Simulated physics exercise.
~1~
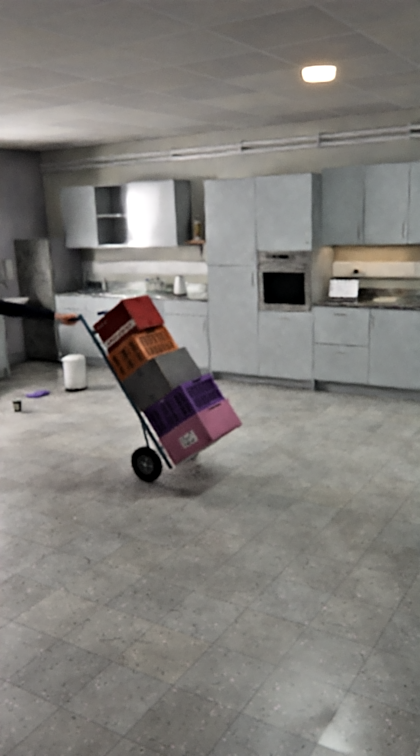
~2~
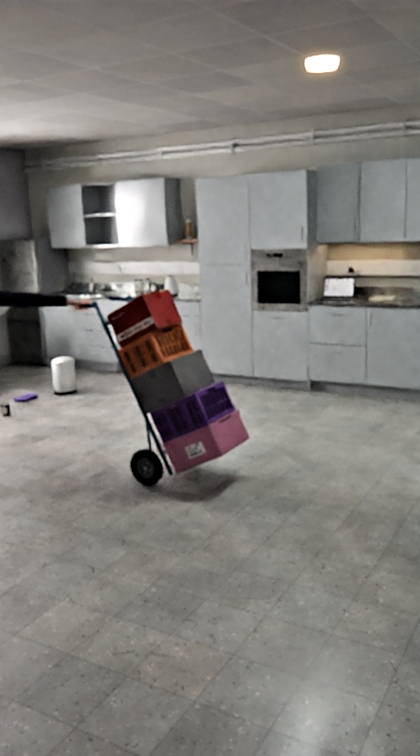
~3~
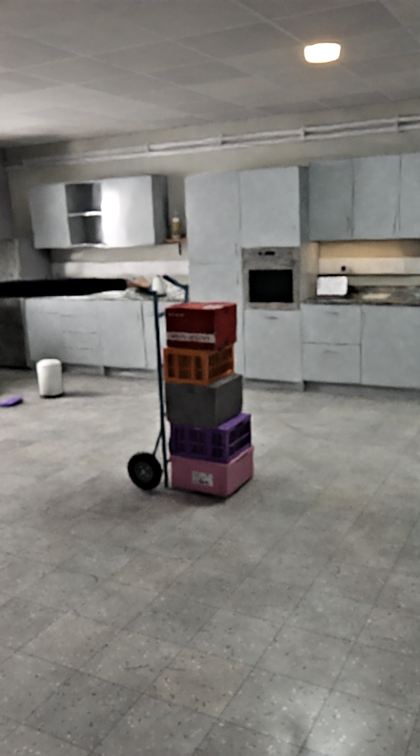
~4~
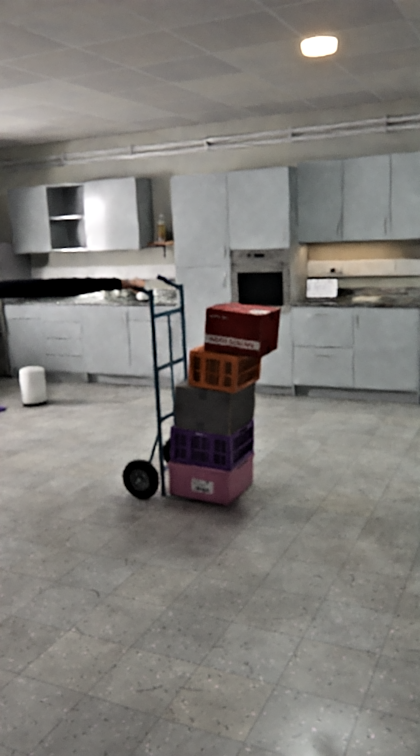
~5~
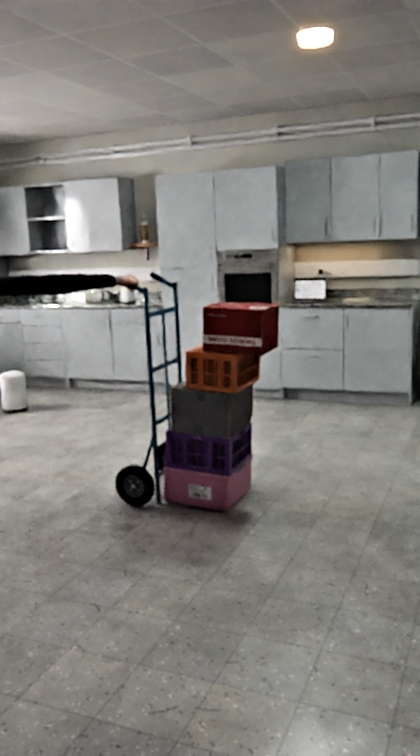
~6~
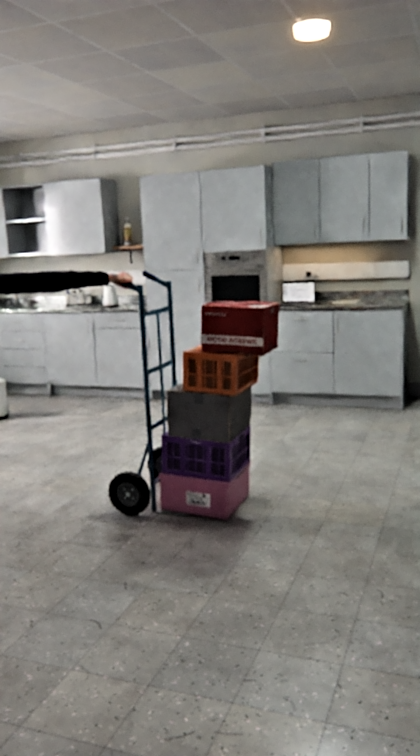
In the video, a hand tips a tilted hand truck stacked with five coloured crates and boxes upright in a kitchen, and the upper ones slide right, the red box farthest. The stack ends standing but stepped, with the hand still on the truck.
